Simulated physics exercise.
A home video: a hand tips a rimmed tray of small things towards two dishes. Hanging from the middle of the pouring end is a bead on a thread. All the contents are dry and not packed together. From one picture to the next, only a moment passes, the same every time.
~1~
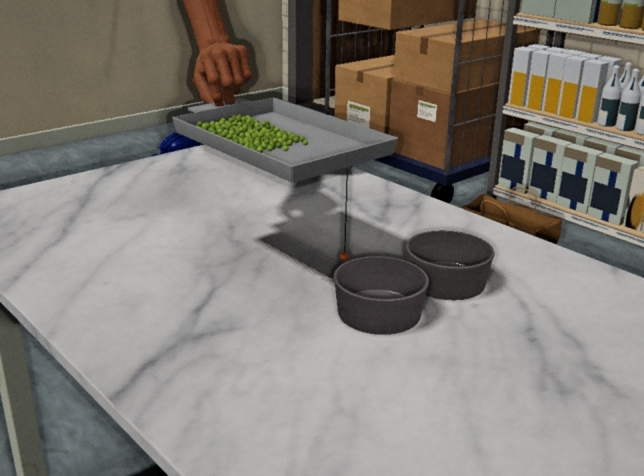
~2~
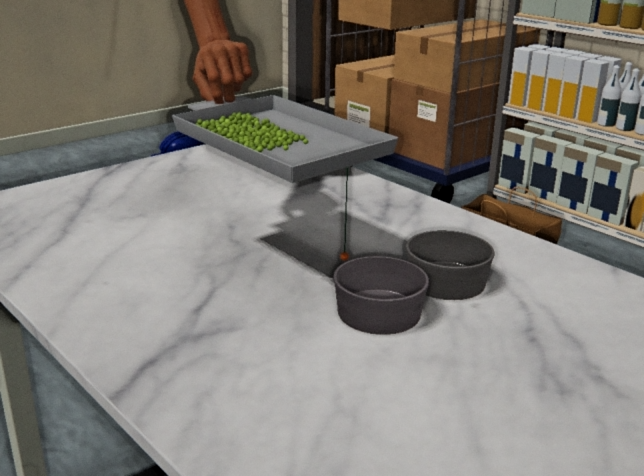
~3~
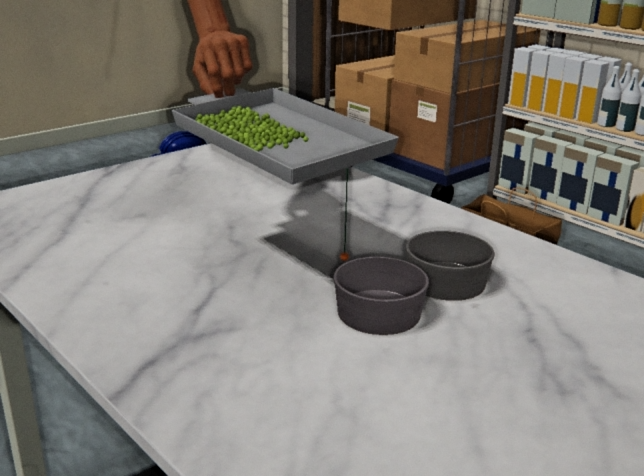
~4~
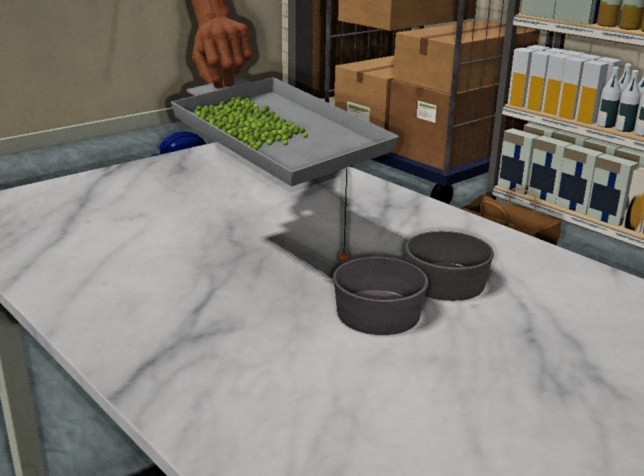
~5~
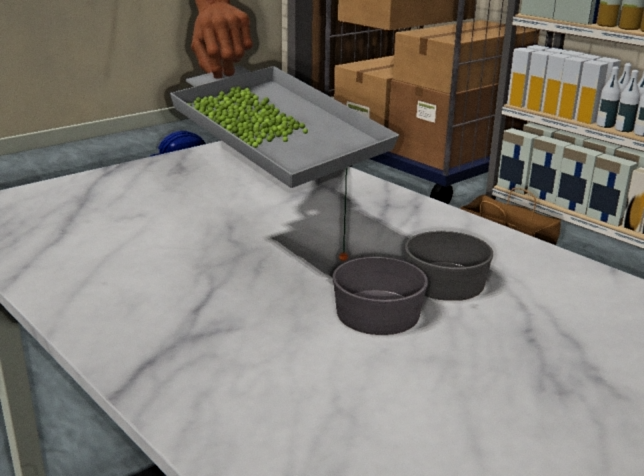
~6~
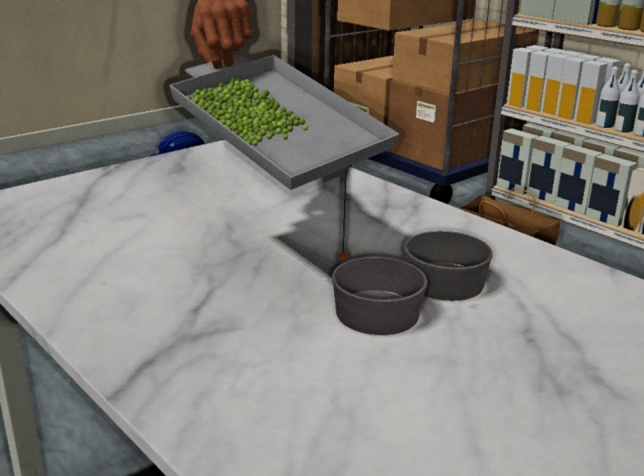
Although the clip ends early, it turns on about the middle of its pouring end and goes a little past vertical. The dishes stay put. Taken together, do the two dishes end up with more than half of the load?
No.
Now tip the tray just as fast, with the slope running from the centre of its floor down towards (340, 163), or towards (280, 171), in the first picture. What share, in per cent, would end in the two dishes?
Lab note: Try one about 70 %, try two 0 %.
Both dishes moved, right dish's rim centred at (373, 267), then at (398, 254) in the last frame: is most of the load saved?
For the two tries in order: Exceeding half, exceeding half.
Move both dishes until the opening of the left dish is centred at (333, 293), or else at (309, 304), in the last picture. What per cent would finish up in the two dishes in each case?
It comes to near 90 per cent the first time and near 100 per cent the second time.
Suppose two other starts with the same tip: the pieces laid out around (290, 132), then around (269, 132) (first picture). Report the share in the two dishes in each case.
From the first start you get 10 in a hundred, from the second 0 in a hundred.
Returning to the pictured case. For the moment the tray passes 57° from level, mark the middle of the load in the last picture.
Look around (298, 160) in the last picture.
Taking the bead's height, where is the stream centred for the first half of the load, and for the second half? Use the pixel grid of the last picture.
First part (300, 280), rest (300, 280).
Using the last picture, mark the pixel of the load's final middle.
I'd place the middle at about (304, 339).
Soon after the last picture, tray tipped steeply; nearly all on the tray; a stray few outside both; a stray few in the air.
A little later, tray tipped right over; most on the tray; a small part outside both; a small part in the air.
Later still, tray tipped past a quarter turn; a small part in the left dish; nearly all outside both.
At rest, tray tipped past a quarter turn; a small part in the left dish; none in the right dish; nearly all outside both.
